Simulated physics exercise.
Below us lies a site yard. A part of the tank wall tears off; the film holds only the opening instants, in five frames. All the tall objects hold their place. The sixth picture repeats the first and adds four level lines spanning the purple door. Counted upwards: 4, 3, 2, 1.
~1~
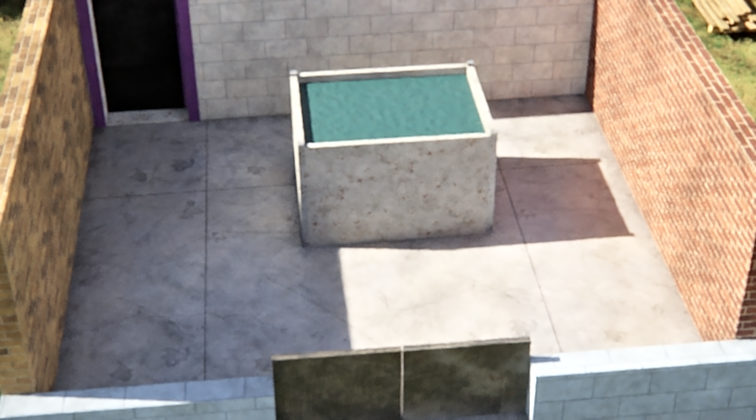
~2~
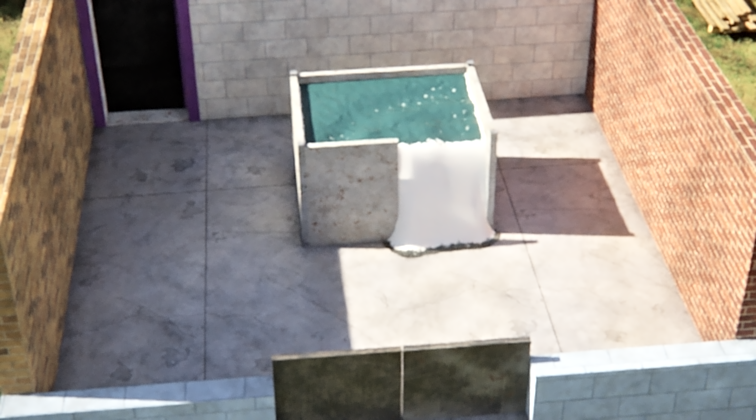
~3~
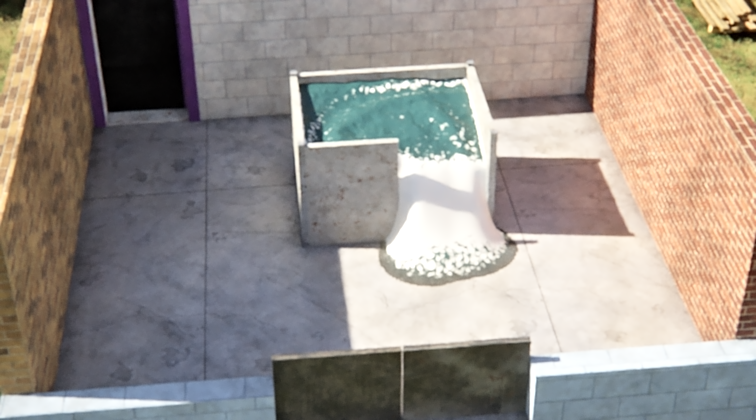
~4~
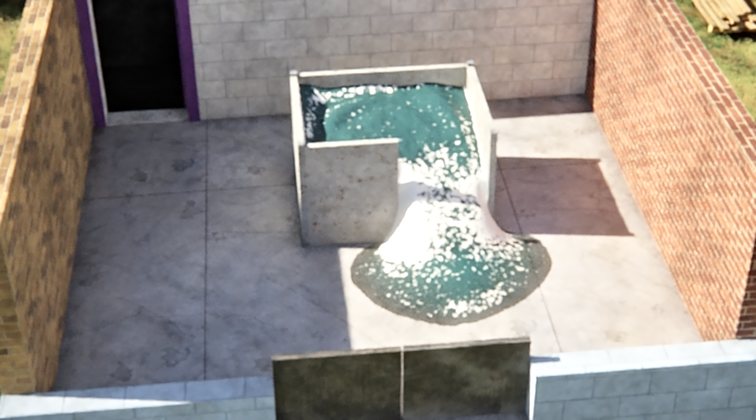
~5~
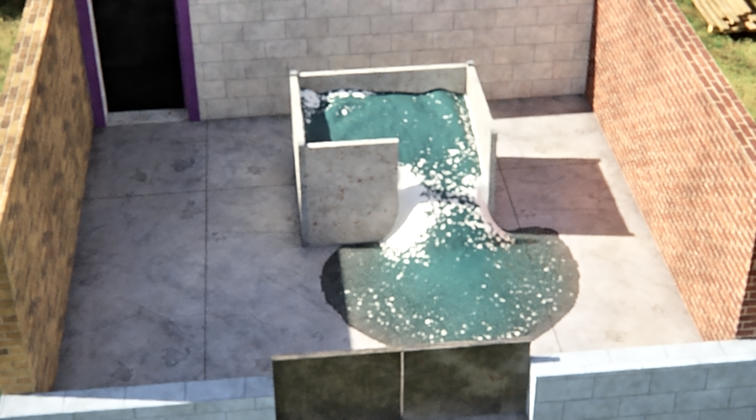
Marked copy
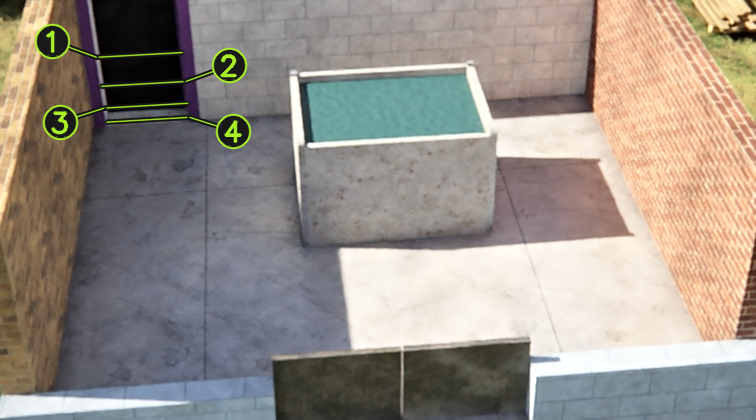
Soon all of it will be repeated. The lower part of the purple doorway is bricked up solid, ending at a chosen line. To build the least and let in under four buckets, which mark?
Take 3.
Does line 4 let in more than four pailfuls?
Yes.
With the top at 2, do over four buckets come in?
No.
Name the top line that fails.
4 it is.
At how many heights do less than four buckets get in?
Three of them.
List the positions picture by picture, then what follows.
The first picture shows water in the tank at rest, its middle at (390, 111); foot of the purple doorway at (148, 123); shut gate at (402, 360).
The second picture shows front seen at (396, 247), 1 % of the ground wet.
The third picture shows front seen at (415, 277), 3 % of the ground wet.
The fourth picture shows front seen at (444, 318), 7 % of the ground wet.
The fifth picture shows front seen at (543, 323), 13 % of the ground wet.
On the marked copy, 1 at (139, 54); 2 at (143, 83); 3 at (146, 105); 4 at (148, 119); from the bottom up 4, 3, 2, 1.
With 1, nothing gets over.
With 2, nothing gets over.
With 3, nothing gets over.
With 4, dozens of bucketfuls pour in.
